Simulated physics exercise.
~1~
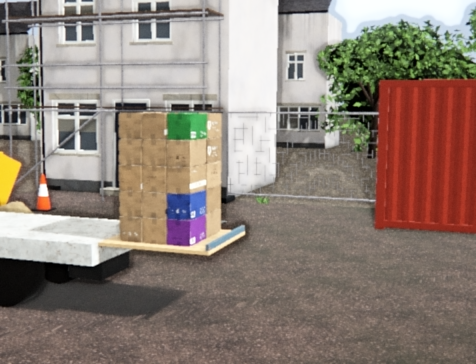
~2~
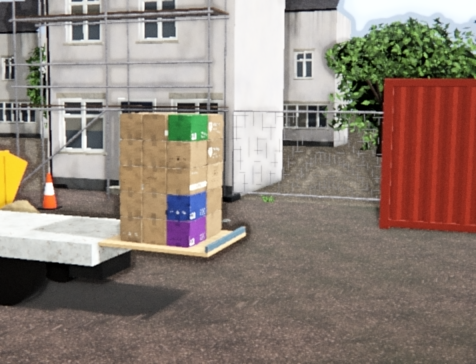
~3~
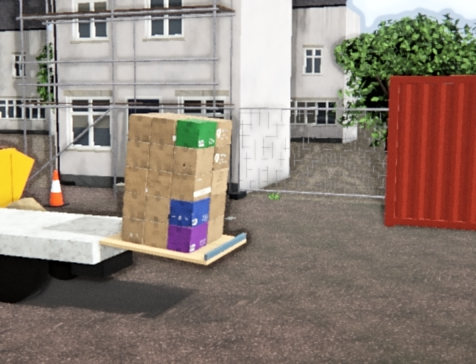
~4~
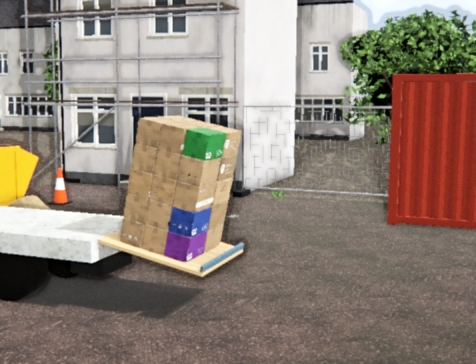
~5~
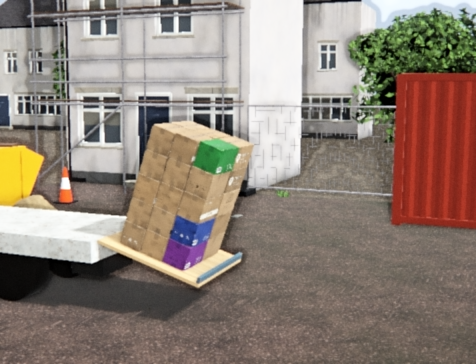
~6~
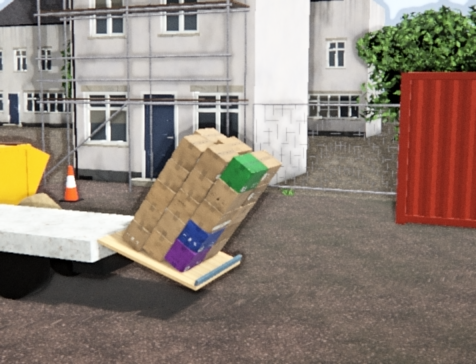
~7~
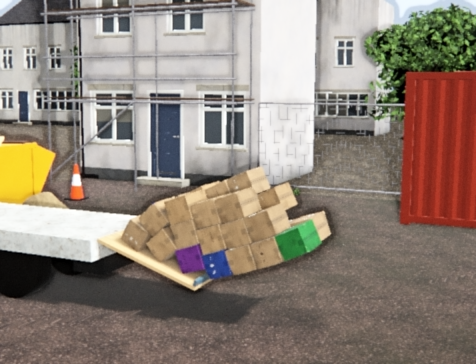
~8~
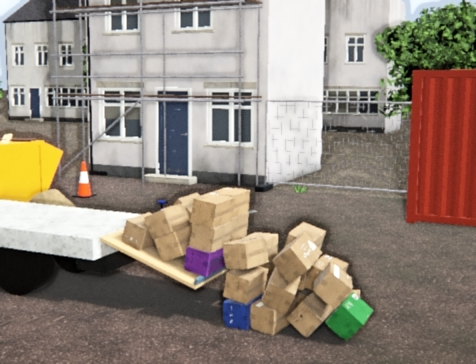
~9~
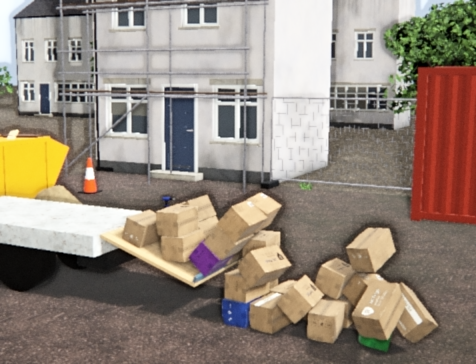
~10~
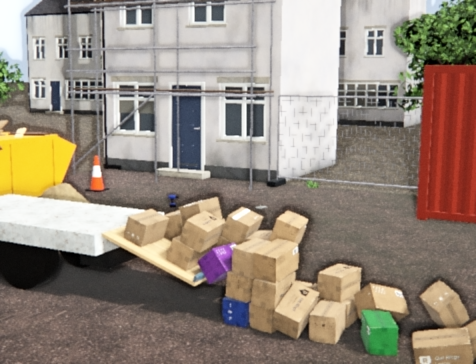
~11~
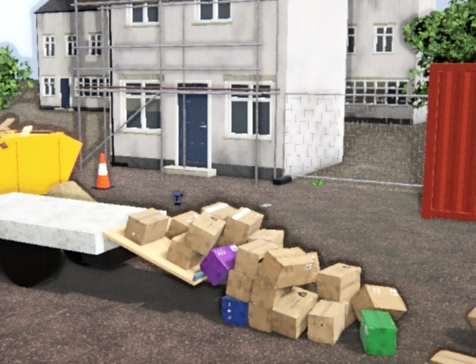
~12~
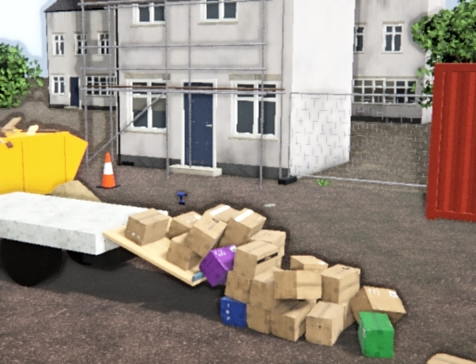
A tall block of brown cartons, with green, blue and purple ones at its near corner, stands on a wooden flap behind a white flatbed, in a yard seen from the side. Behind are a scaffolded house, an orange cone, a yellow skip and a red container, and the view drifts slightly sideways. The flap tilts down to the right, and the stack leans with it, topples and breaks apart across the ground. The green carton rolls over and lands upside down farther right. Finally the flap rests sloping, the blue carton lies on the ground beside it, and the purple one stays aboard among several brown cartons.
